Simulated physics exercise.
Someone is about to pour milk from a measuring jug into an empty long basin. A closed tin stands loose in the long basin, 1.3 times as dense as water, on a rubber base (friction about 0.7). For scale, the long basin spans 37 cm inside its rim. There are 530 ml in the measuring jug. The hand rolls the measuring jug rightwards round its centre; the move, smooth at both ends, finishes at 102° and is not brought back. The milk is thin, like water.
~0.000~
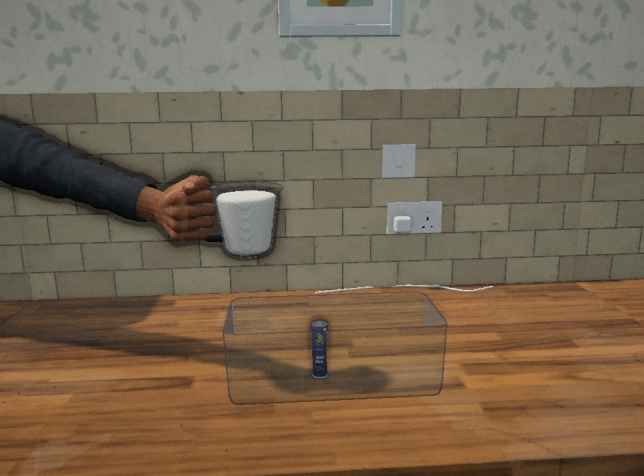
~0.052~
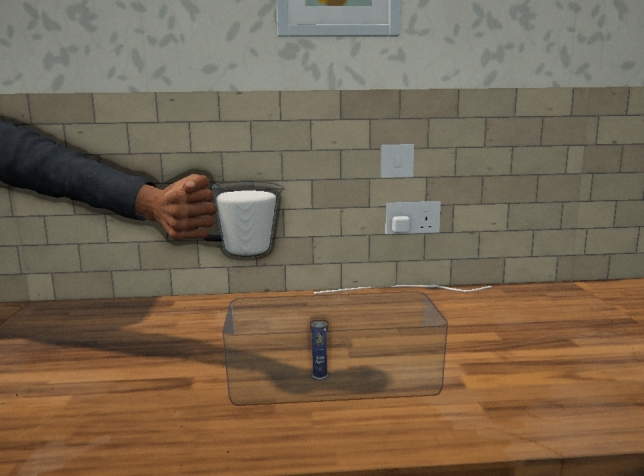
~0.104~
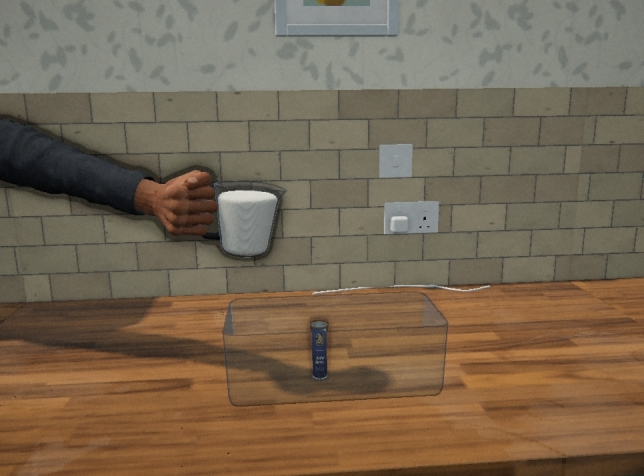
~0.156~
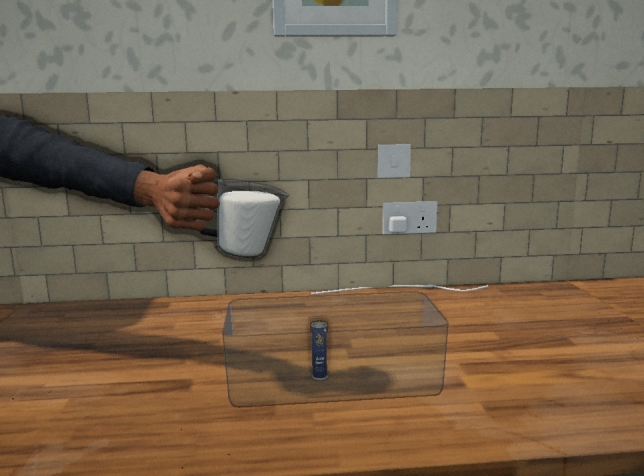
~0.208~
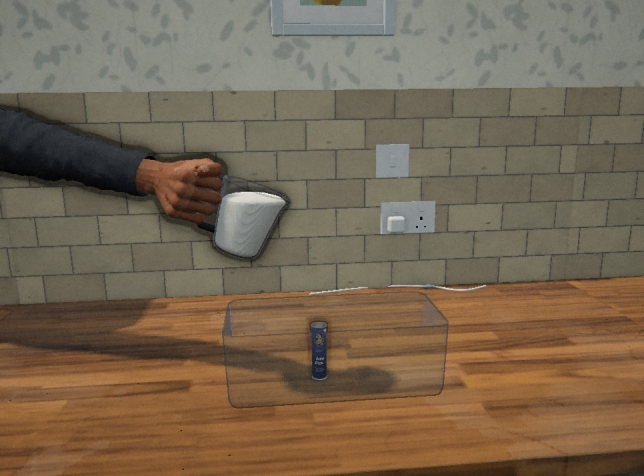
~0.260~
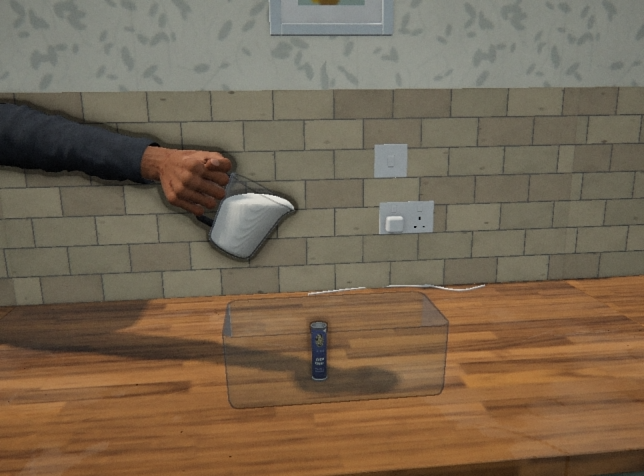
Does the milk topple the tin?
The tin remains upright.
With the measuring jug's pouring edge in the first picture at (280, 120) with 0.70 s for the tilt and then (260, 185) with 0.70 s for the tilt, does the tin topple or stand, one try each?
First it keeps standing; then it topples.
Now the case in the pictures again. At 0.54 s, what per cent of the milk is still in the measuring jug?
About 52 per cent.
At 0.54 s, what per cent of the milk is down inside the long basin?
Near 16 in a hundred.
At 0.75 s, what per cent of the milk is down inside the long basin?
About 70 per cent.
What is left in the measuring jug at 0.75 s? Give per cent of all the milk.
Some 10 per cent.
After 0.54 s the tilt is 90° and 53 per cent is still to pour; the tin stands where it began.
After 0.75 s the tilt is 102° and 10 per cent is still to pour; the tin stands where it began.
After 0.96 s the tilt is 102° and 1 per cent is still to pour; the tin stands where it began.
After 1.20 s the tilt is 102° and 0 per cent is still to pour; the tin stands where it began.
In the end the tin stands where it began.
